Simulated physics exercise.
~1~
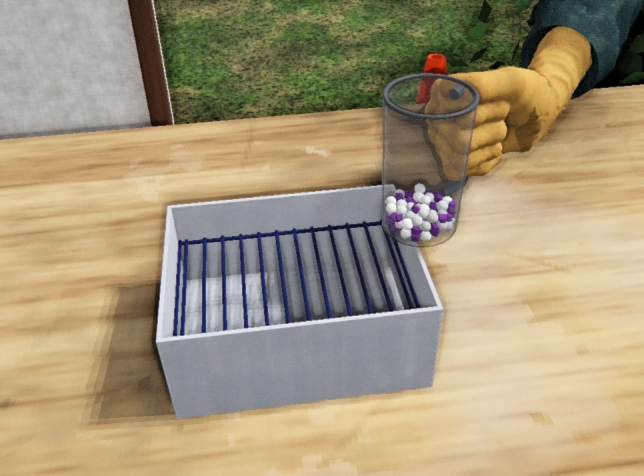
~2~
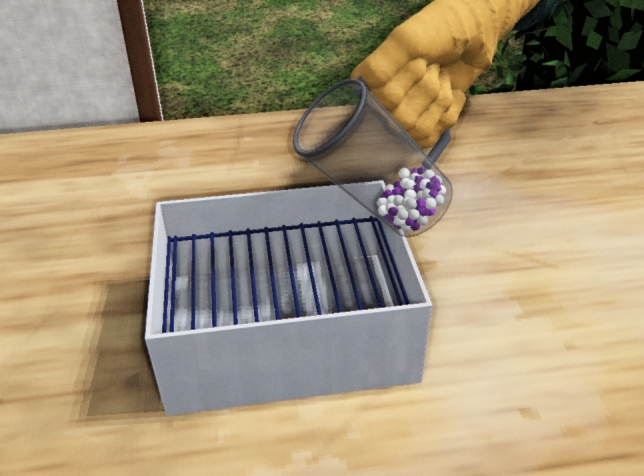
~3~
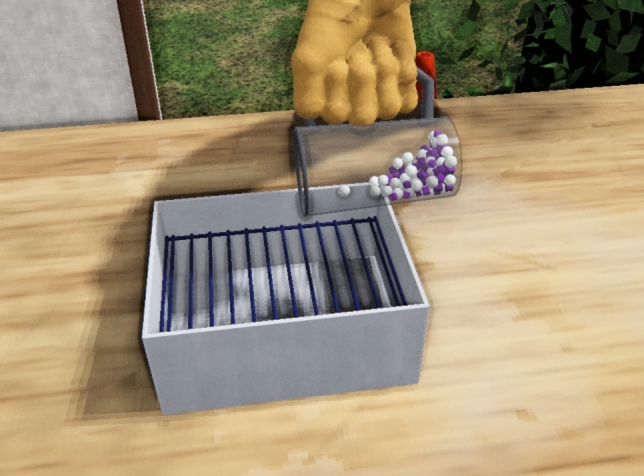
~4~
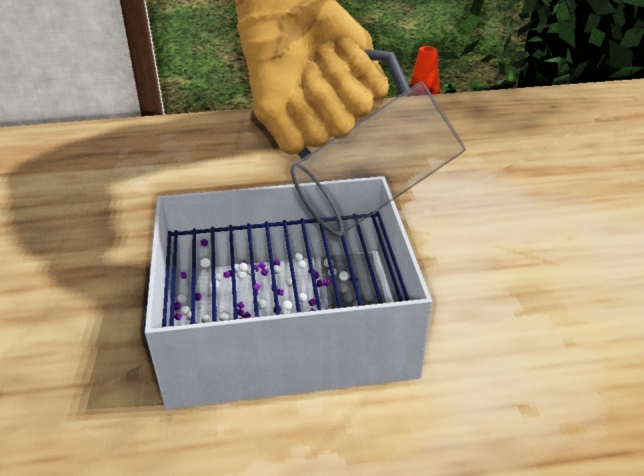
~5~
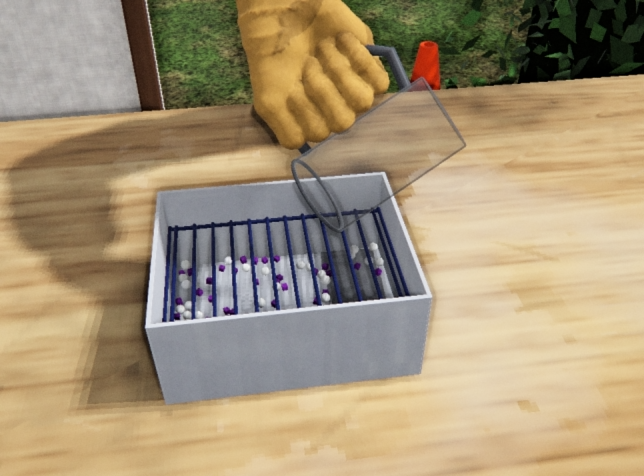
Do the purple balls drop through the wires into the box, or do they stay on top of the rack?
The purple balls drop through the wires and end up under the rack, and the white ones do the same.
The clip opens on a gloved hand holding a clear cup of small white and purple balls upright beside an open gray box with a dark wire rack across it. The hand brings the cup left and leans it toward the box, the balls still gathered near its base. It tips further until the cup lies on its side, and the balls begin to slide toward the rim. The cup then turns mouth downward and empties, scattering both colors across the box. By the end, the white and purple balls have all passed between the wires and lie beneath the rack.
